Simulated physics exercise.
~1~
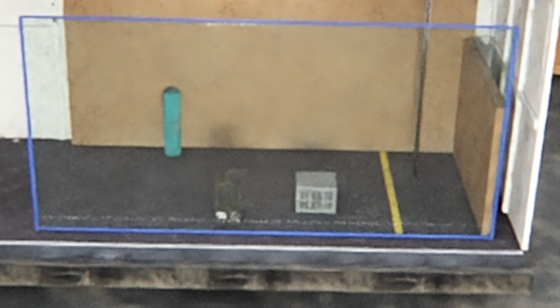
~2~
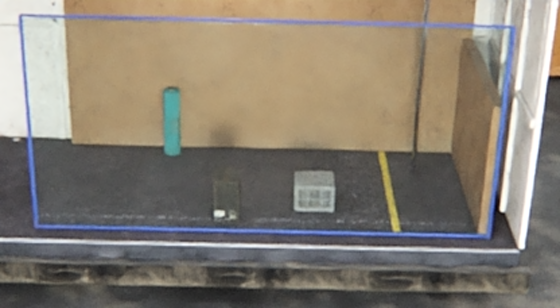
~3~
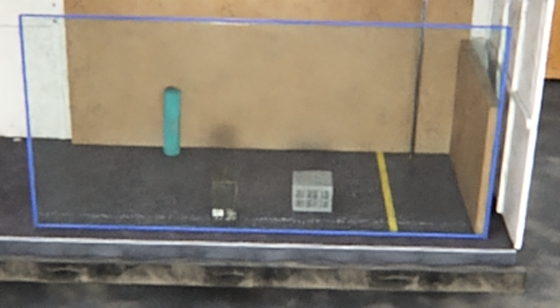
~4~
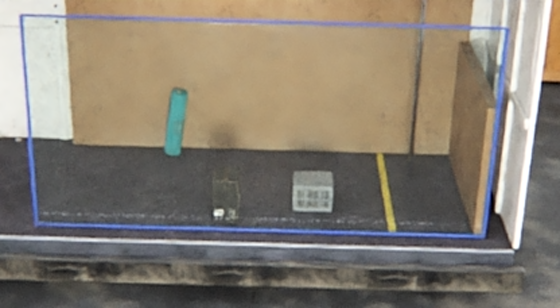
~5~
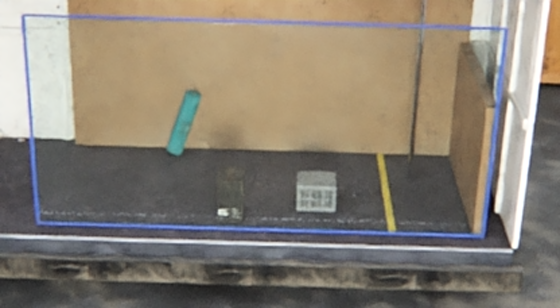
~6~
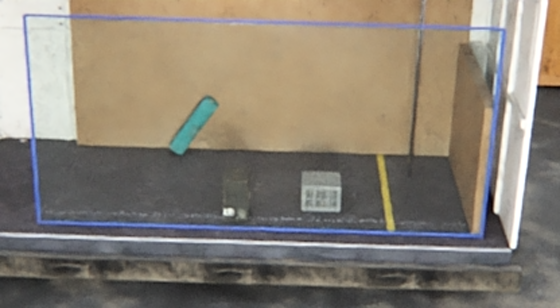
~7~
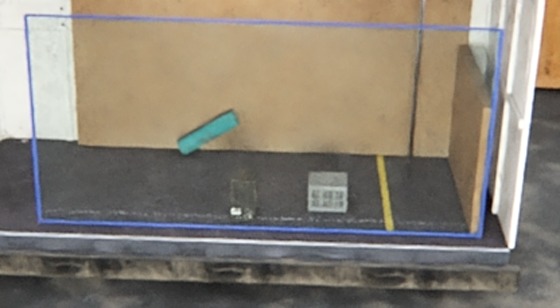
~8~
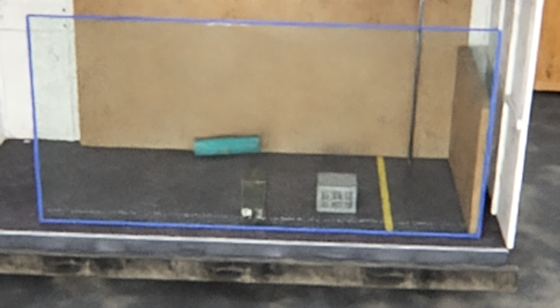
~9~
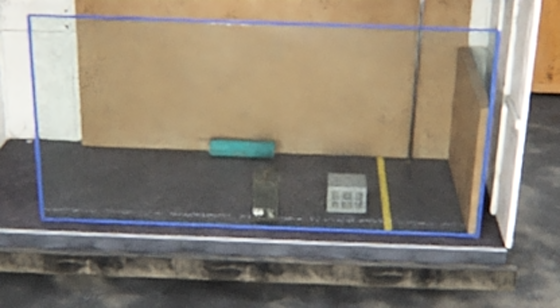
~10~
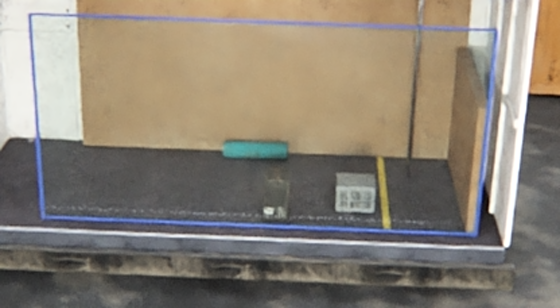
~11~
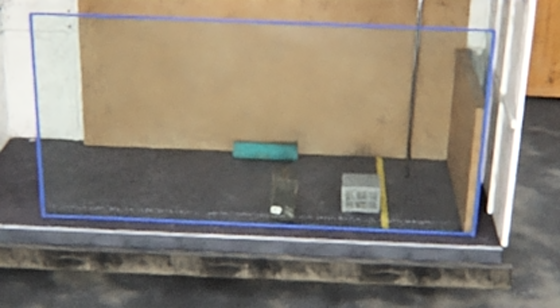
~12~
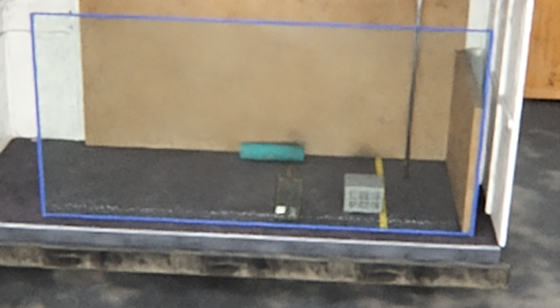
In the video, a teal roll standing on the dark floor of an open bay tips to the right and lands on its side, then slides right along with a small dark carton and a grey crate, all ending short of the yellow line, the crate closest to it.
